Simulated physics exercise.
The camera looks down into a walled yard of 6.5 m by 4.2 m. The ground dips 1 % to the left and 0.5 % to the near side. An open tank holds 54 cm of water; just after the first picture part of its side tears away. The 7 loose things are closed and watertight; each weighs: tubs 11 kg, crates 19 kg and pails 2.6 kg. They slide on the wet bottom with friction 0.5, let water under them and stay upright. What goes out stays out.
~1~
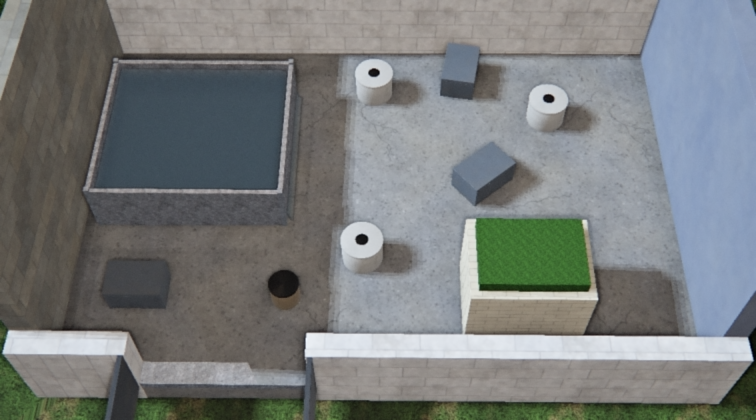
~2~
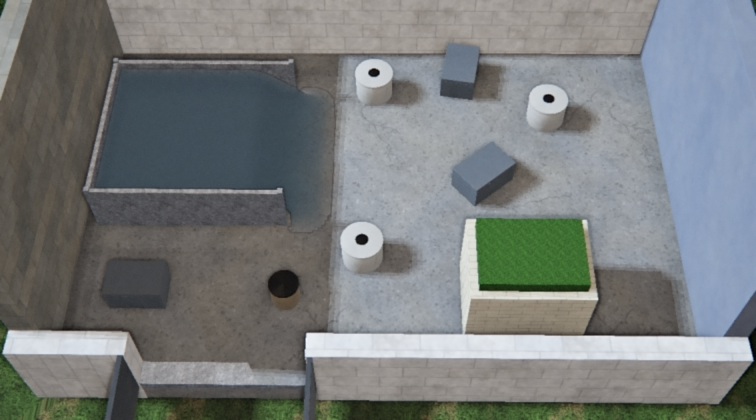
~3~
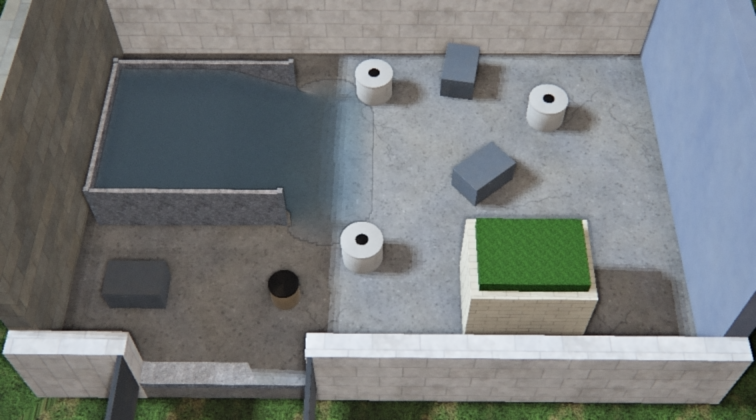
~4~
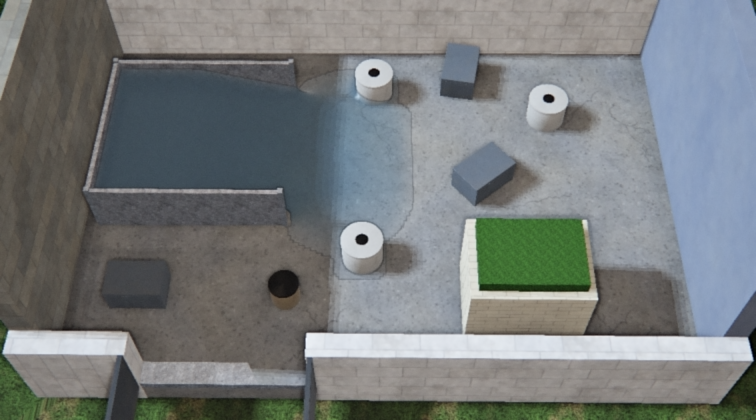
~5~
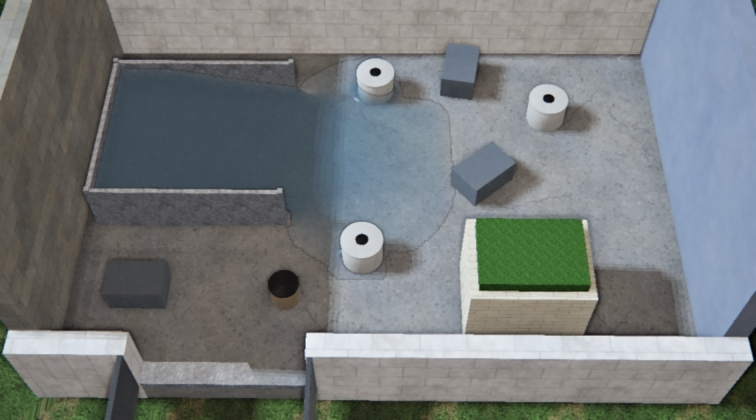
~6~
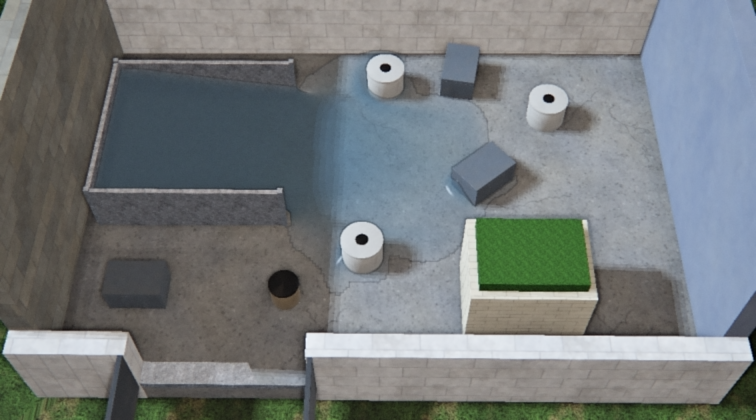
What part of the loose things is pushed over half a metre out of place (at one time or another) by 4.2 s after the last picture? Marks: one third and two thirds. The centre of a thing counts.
It is two thirds or above.
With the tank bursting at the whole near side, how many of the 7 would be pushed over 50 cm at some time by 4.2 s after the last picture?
Then 2.
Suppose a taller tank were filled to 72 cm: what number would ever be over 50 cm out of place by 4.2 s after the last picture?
Then 6.
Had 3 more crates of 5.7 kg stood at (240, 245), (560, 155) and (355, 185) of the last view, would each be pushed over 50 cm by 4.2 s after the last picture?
In that order: Short of it, past it, past it.
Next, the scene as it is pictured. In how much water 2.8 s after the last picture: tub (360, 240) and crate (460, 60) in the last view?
Roughly 6 and 21 cm.
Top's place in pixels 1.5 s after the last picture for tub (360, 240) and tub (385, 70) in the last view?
Around (393, 297) and (498, 46).
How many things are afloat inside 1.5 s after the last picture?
2 of them.
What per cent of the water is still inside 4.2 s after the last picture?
Some 100 per cent remains.
Then, 0.4 s after the last picture 1 of 7 are over 50 cm from their spots; 0 afloat.
Then, 1.5 s after the last picture 5 of 7 are over 50 cm from their spots; 2 afloat.
Then, 2.8 s after the last picture 5 of 7 are over 50 cm from their spots; 4 afloat.
Then, 4.2 s after the last picture 5 of 7 are over 50 cm from their spots, and 5 have been at some point; 4 afloat.
